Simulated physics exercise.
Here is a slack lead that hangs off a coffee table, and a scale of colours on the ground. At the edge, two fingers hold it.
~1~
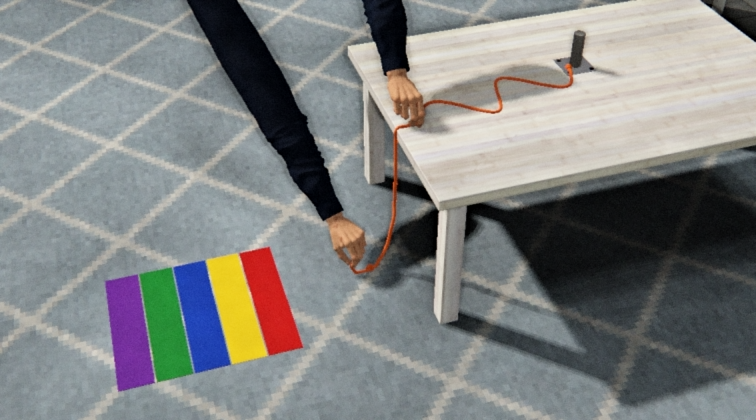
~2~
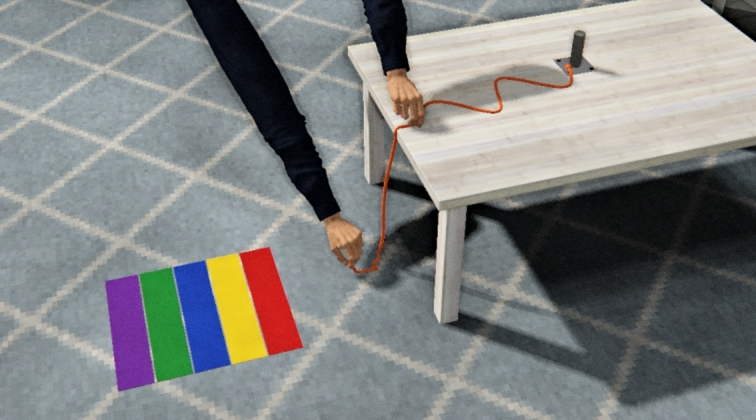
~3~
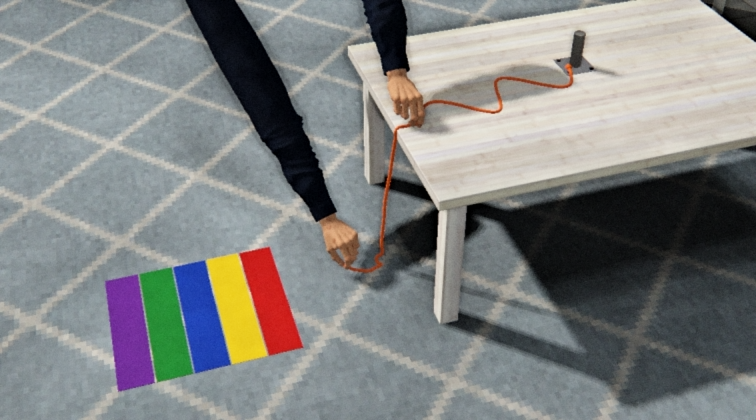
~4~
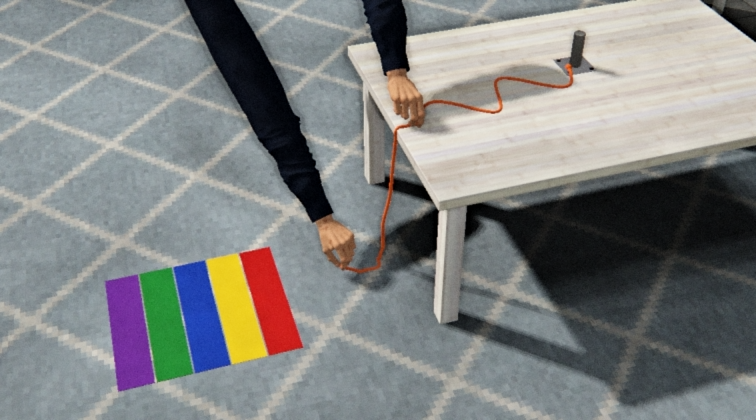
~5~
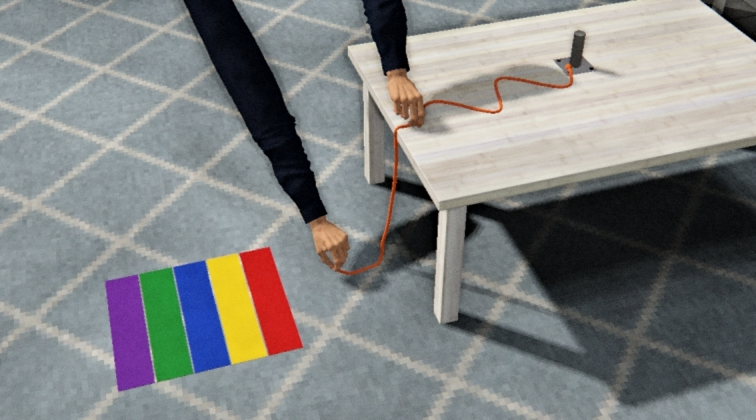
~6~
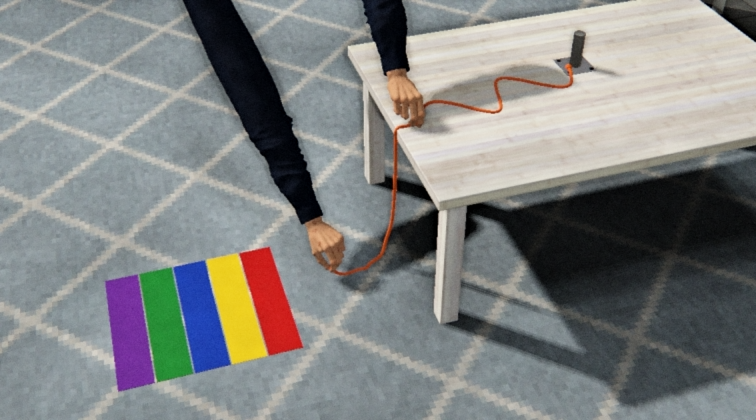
To begin with, an orange cord runs across a pale wooden table and over its edge, one hand holding it there and another gripping its lower end beside a striped colour chart. The lower hand then shifts slightly left toward the red stripe, while the upper hand stays still.
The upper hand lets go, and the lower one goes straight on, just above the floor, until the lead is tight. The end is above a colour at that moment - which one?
The purple one.
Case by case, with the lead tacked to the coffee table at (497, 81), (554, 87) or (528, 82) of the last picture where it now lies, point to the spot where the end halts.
Estimated pixels in sequence: (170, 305), (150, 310) and (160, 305).
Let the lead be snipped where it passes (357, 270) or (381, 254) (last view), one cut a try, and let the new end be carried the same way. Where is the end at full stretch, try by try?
Going through both, you get (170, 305) and then (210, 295).
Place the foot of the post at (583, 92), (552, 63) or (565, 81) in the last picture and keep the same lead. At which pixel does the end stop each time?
First (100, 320), then (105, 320), and last (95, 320).
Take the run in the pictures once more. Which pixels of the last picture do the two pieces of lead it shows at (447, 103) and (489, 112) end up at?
One finishes at (377, 133) and the other at (415, 114).
Soon after, end near (191, 299); over blue.
After that, end near (150, 308); over green.
At the stop, end near (124, 314); over purple. It gets as far as the purple strip.
